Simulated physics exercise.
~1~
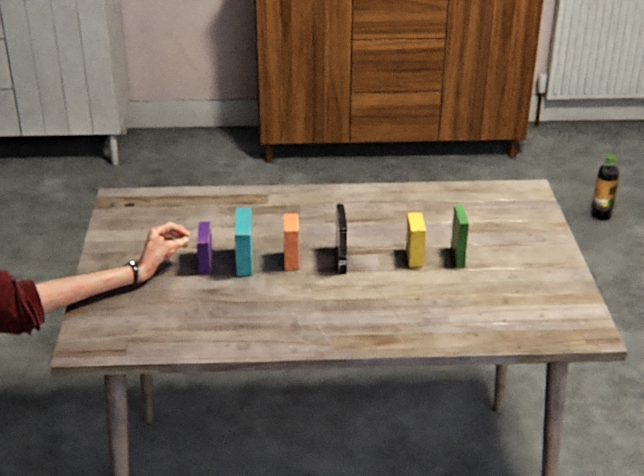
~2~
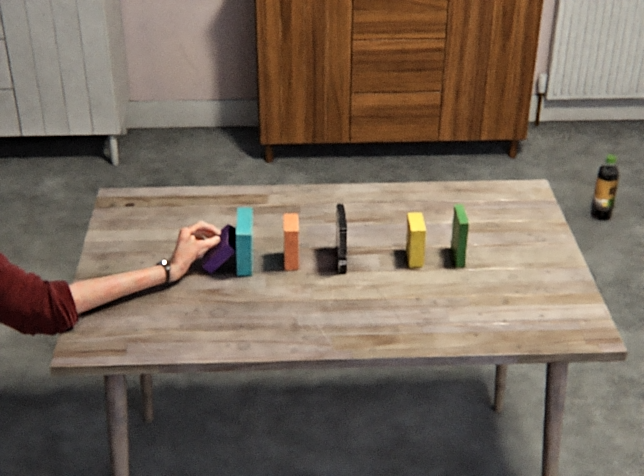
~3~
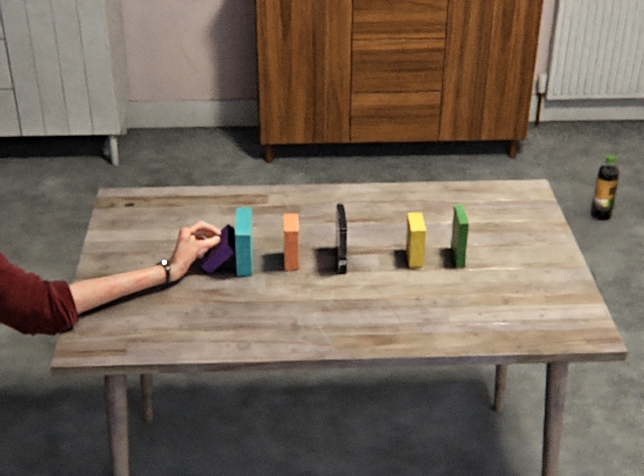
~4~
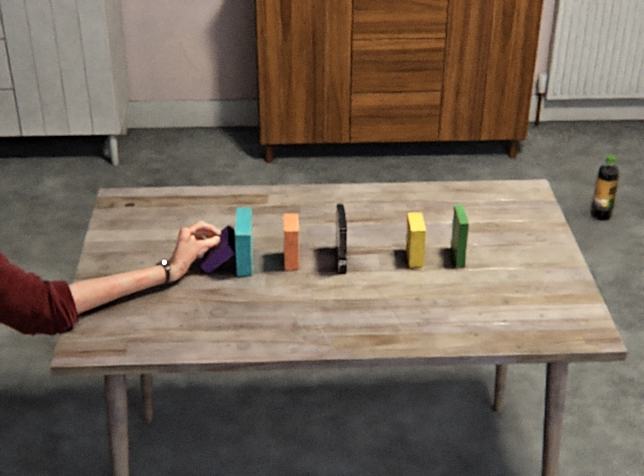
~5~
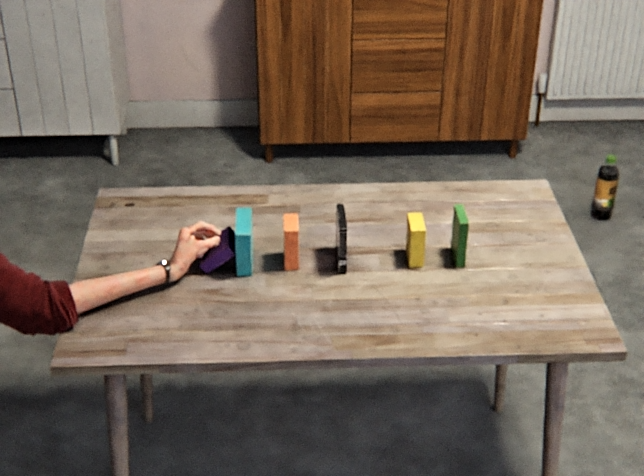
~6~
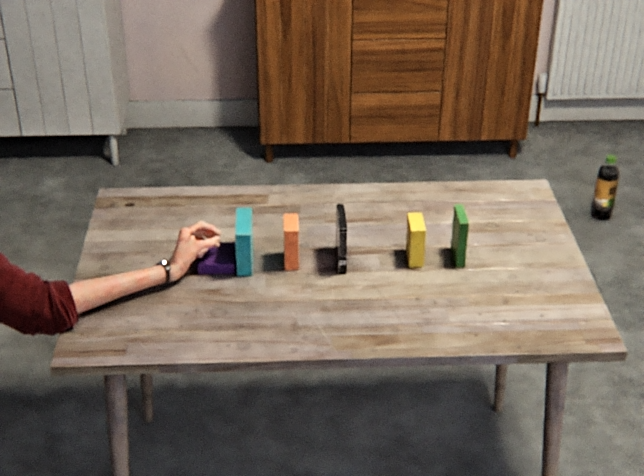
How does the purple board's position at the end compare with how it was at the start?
At the start the purple board stands upright, but by the end it lies on its side next to the turquoise block.
